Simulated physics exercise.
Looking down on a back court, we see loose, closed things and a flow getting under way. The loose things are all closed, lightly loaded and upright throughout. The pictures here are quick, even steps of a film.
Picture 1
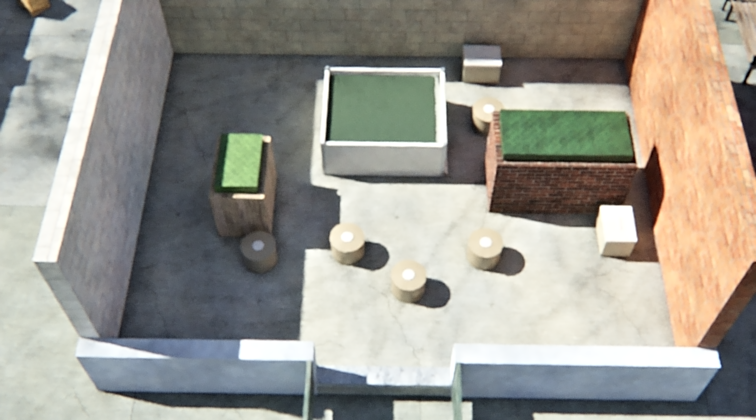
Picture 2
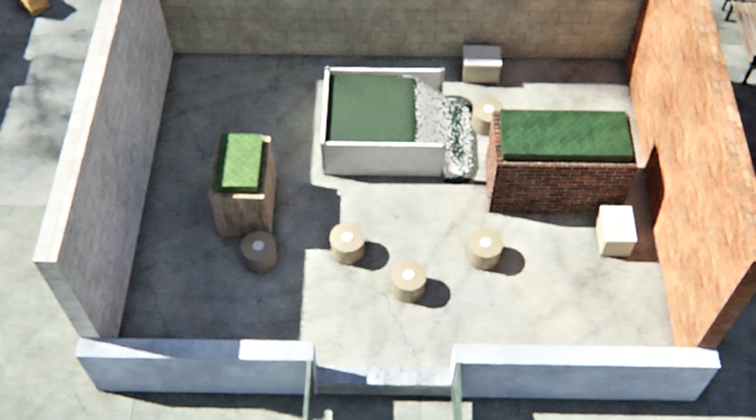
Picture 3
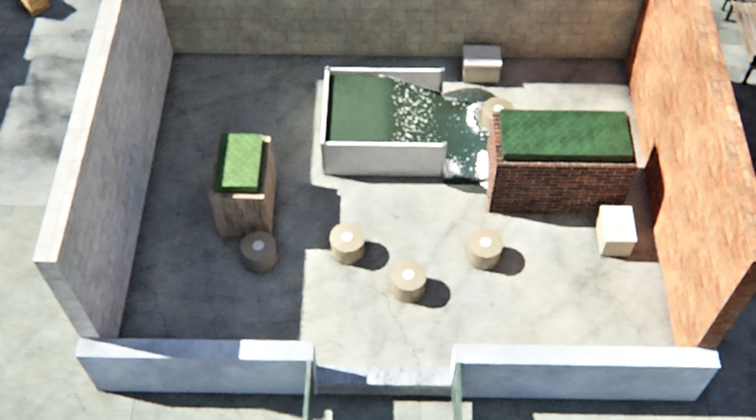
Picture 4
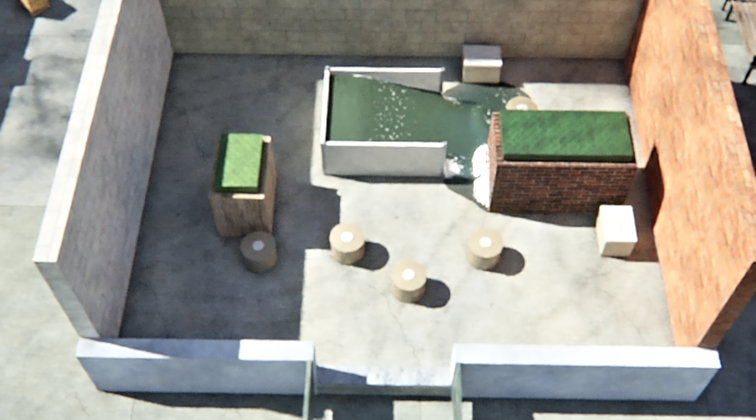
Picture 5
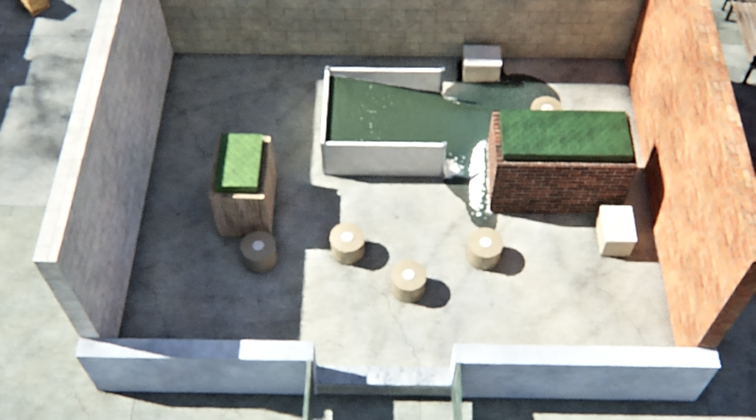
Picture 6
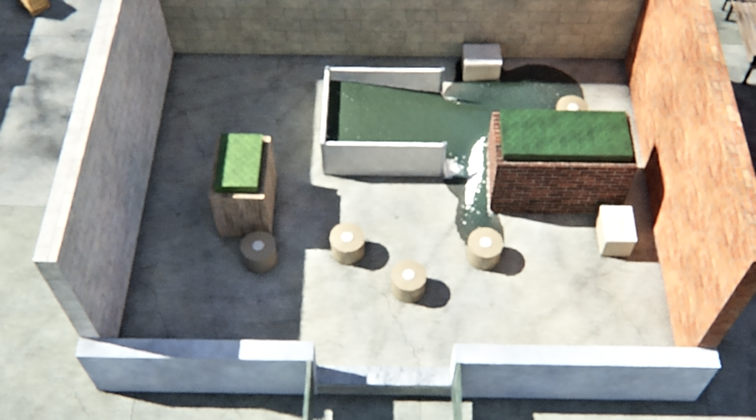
Walled back court seen from above, dark green water pouring rightward from a white enclosure and pushing one round tub along.
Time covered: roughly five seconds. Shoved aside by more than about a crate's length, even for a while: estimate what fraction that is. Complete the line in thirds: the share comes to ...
The share comes to between one and two thirds.
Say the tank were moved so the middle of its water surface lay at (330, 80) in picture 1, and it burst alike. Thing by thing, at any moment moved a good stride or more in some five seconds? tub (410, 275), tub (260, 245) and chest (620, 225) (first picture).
Short of it, short of it, short of it.
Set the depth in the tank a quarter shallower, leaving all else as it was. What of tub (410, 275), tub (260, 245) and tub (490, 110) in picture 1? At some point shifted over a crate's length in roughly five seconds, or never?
Item by item: Missed the mark, then missed the mark, then cleared the mark.
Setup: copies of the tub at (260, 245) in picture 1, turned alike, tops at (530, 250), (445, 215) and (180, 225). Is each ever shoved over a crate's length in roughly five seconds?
One after the other: Never so far, swept aside, no.
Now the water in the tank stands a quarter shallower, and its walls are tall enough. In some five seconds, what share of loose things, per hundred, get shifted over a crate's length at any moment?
40 per cent.
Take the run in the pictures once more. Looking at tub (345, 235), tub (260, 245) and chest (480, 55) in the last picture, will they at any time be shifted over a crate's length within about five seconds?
Well, in the order you gave them, the first stayed under the mark, the second stayed under the mark, and the third went the distance.
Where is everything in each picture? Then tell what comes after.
The first frame shows a tub at (489, 109) rests on the ground; a chest at (482, 55) rests on the ground; 0 of 7 have shifted.
The second frame shows a tub at (489, 109), on the bottom; a chest at (482, 55) rests on the ground; 0 of 7 have shifted.
The third frame shows a tub at (499, 109) rests on the ground, close to its start; a chest at (482, 55) rests on the ground; 1 of 7 have shifted.
The fourth frame shows a tub at (522, 109) rests on the ground, a stride from its start; a chest at (482, 55) rests on the ground; 1 of 7 have shifted.
The fifth frame shows a tub at (547, 109) rests on the ground, a stride from its start; a chest at (482, 55), on the bottom; 1 of 7 have shifted.
The sixth frame shows a tub at (573, 108), on the bottom, a stride from its start; a chest at (482, 54) rests on the ground; 1 of 7 have shifted.
A moment on, 1 of 7 are well off their spots; 0 afloat.
Next, 2 of 7 are well off their spots; 1 afloat.
Later, 4 of 7 are well off their spots; 1 afloat.
In the end, 3 of 7 are well off their spots, and 4 have been at some point; 2 afloat.
